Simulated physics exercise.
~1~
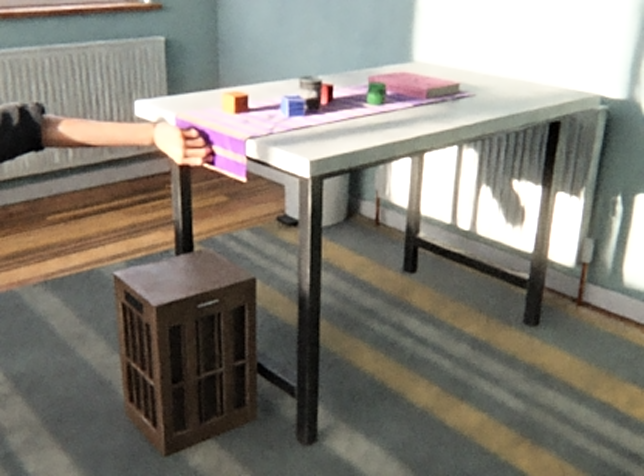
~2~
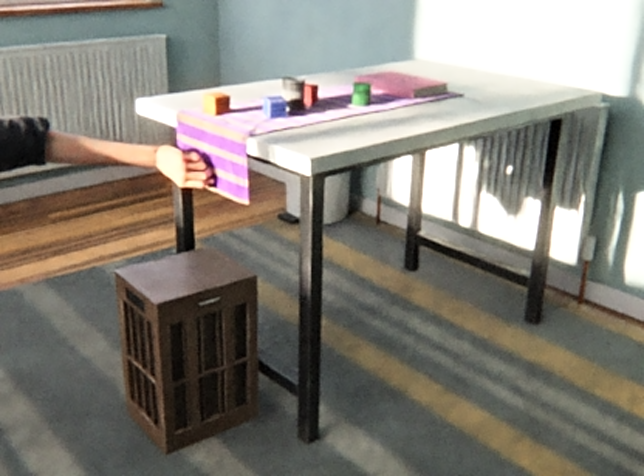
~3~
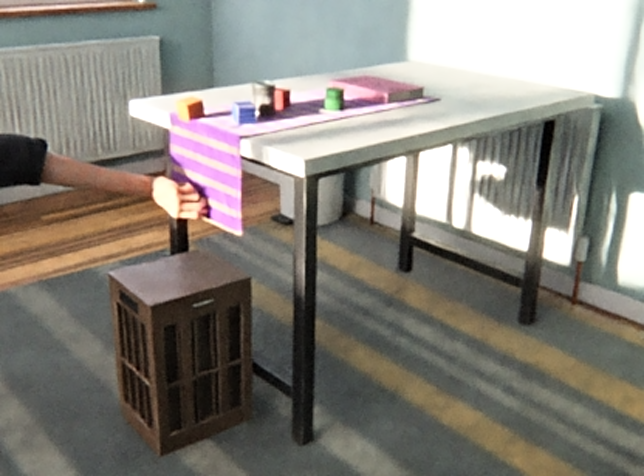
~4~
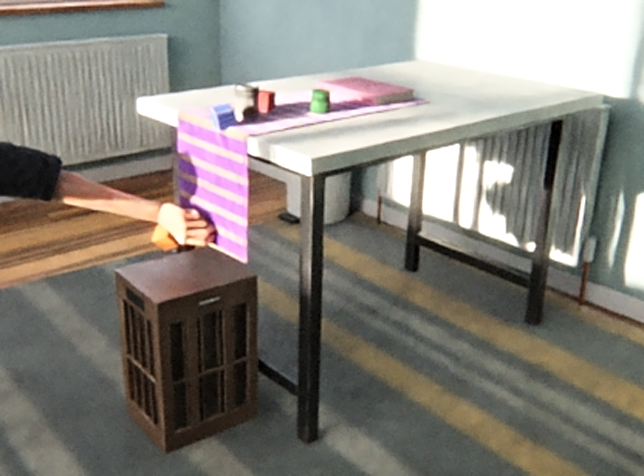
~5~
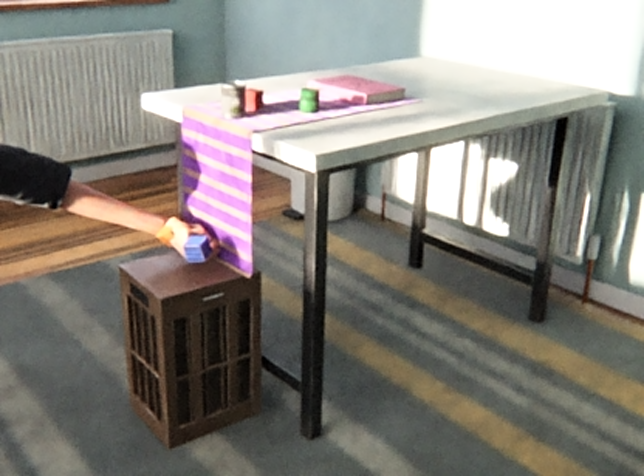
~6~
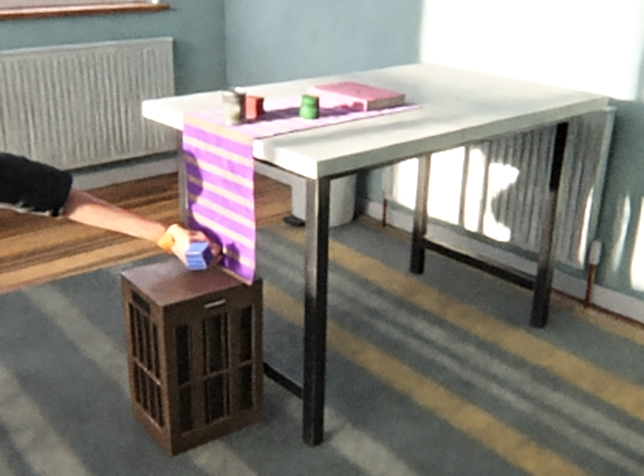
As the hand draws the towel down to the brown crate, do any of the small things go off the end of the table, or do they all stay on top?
Two of them go off the end, the orange cube first and then the blue cube, while the rest stay on the table.
